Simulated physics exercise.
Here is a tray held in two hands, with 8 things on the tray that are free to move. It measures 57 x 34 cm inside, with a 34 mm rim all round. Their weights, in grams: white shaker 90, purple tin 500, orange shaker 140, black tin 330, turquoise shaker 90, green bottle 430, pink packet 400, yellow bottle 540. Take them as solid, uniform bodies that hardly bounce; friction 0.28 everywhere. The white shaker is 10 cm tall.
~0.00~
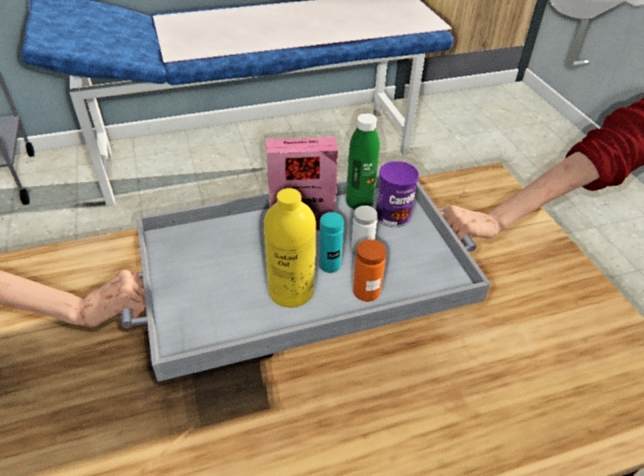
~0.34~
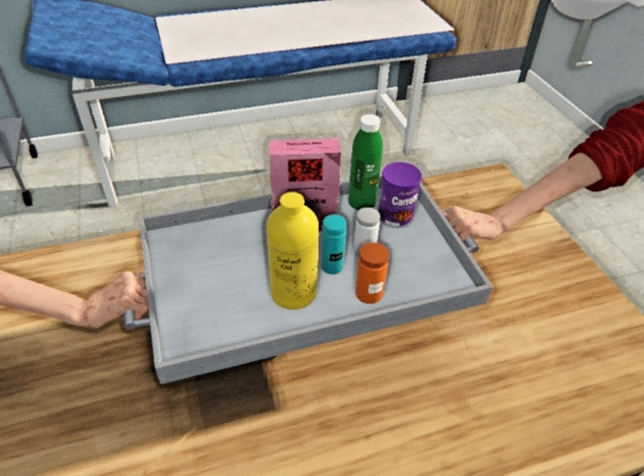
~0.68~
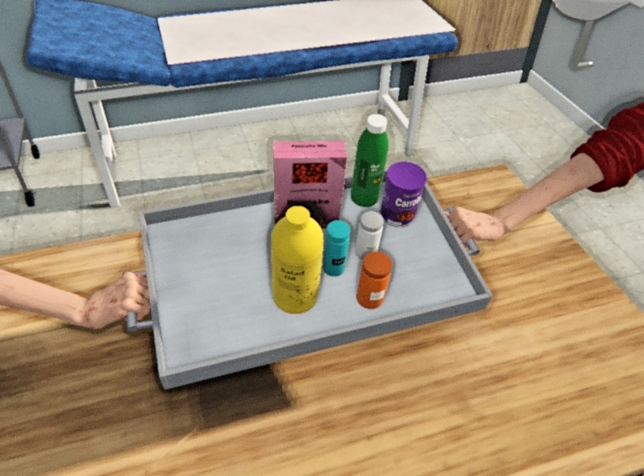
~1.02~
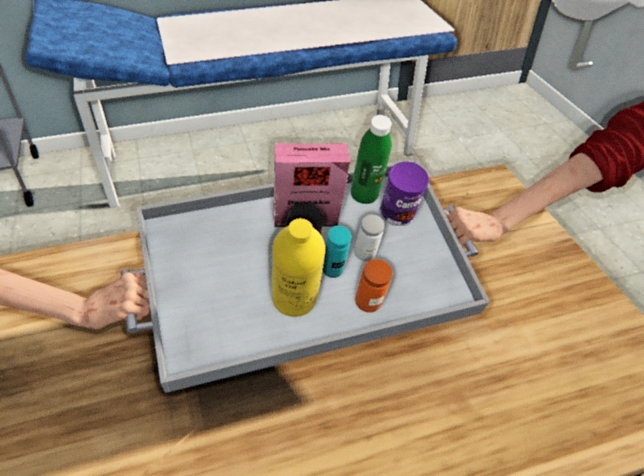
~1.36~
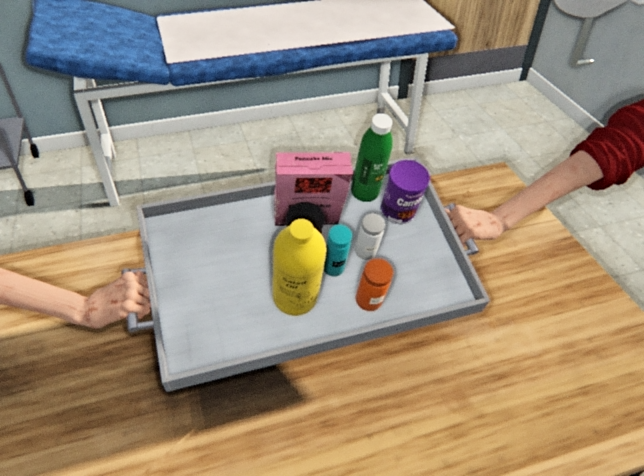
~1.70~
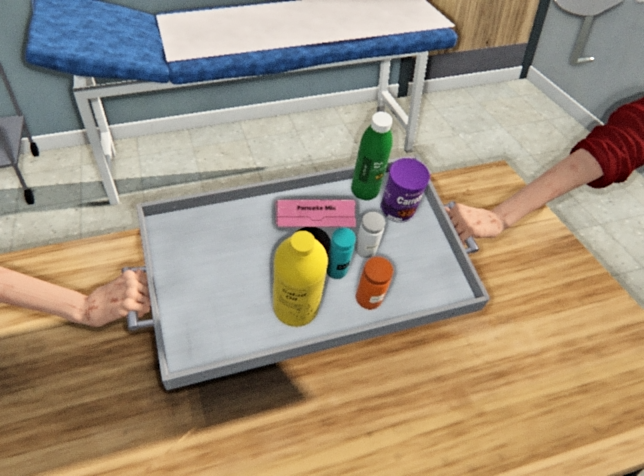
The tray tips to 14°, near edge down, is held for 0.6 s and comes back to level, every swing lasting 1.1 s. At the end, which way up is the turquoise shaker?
The turquoise shaker tips over.
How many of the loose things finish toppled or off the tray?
2 of them.
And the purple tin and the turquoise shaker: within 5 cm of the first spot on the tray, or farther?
The purple tin keeps its place; the turquoise shaker ends elsewhere.
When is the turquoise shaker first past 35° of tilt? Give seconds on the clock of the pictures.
At about 1.9 s.
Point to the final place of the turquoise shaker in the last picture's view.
Around (347, 288).
After 1.90 s, tilt 14°, near edge down; turquoise shaker tipped 49° from how it sat near (347, 281); pink packet tipped 48° from how it sat; black tin slid 10 cm.
After 2.00 s, tilt 13°, near edge down; turquoise shaker on its side near (346, 298); pink packet tipped 49° from how it sat; black tin slid 10 cm.
At rest (3.4 s), tipped over on the tray, turquoise shaker and pink packet; not toppled but over 5 cm from the start, black tin and yellow bottle; the other 4 in place, give or take 5 cm. In the last view, turquoise shaker near (347, 288).
